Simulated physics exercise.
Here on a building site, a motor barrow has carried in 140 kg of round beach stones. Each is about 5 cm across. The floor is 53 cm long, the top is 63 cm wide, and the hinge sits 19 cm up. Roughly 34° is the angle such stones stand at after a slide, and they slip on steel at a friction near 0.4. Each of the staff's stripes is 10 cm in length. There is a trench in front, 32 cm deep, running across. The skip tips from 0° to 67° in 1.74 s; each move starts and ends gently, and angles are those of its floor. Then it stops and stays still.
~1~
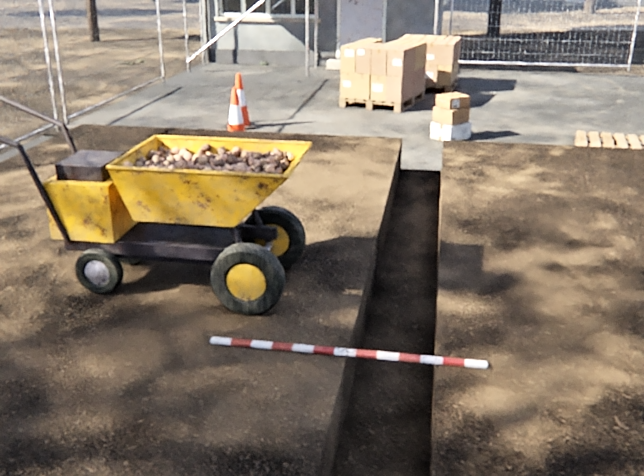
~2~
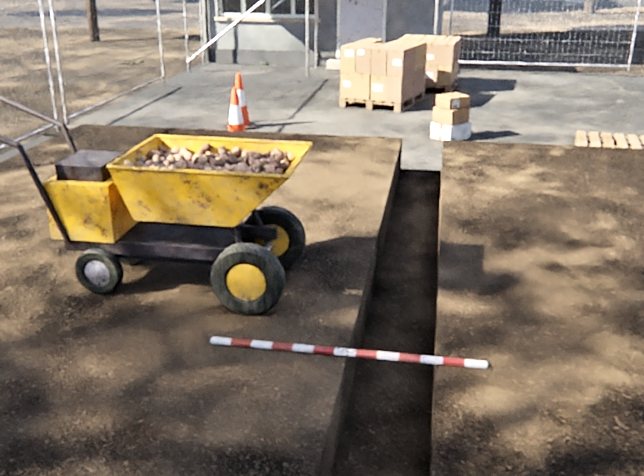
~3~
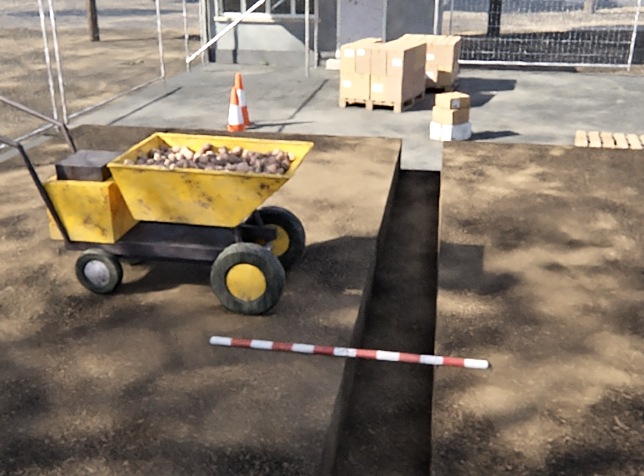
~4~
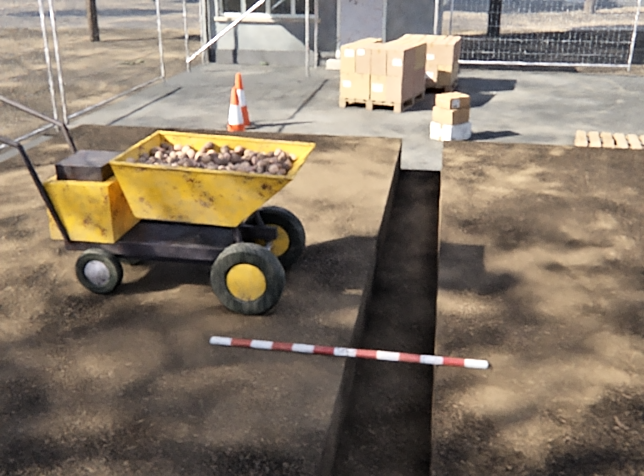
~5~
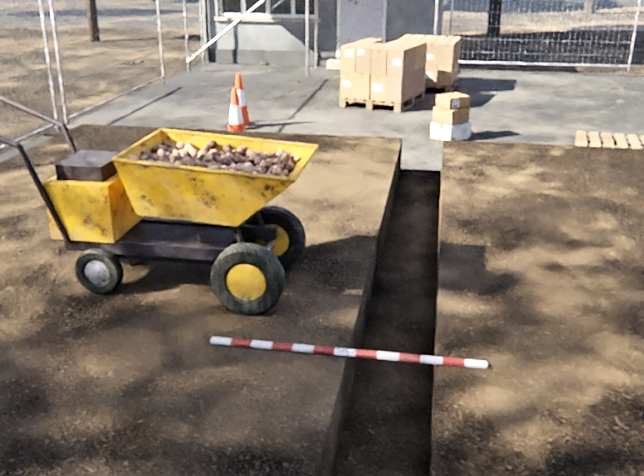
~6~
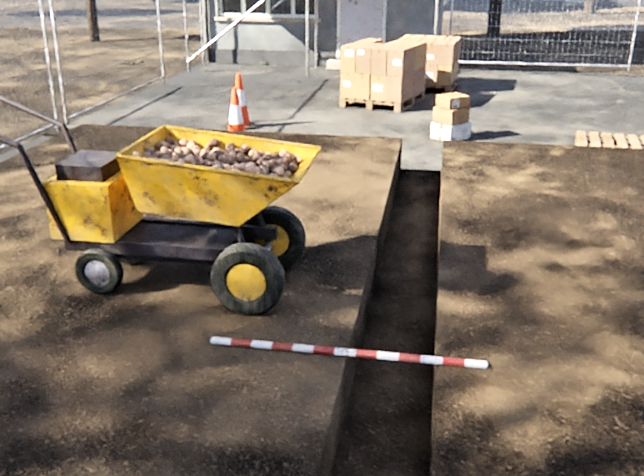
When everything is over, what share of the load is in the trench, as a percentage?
Close to 92 in a hundred.
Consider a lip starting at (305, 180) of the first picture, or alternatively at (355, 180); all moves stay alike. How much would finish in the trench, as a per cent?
Roughly 75 percent for the first, and 15 percent for the second.
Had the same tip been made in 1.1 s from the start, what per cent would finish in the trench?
With that timing, about 85 per cent.
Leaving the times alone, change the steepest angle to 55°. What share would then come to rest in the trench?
Share in trench: Approx. 95%.
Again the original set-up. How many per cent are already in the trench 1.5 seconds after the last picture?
Close to 65 per cent has got there by then.
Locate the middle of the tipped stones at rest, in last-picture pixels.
I'd put it close to (407, 338).
Then, 1.0 s after the last picture the floor is at 56°, 99 % in the skip, 1 % in the trench; the foremost stones are at (383, 247).
Then, 1.5 s after the last picture the floor is at 67°, 31 % in the skip, 63 % in the trench, 6 % past the trench; the foremost stones are at (491, 302).
Then, 1.9 s after the last picture the floor is at 67°, 8 % in the skip, 84 % in the trench, 8 % past the trench; the foremost stones are at (553, 303).
Then, 3.8 s after the last picture the floor is at 67°, 0 % in the skip, 92 % in the trench, 8 % past the trench; the foremost stones are at (585, 303).
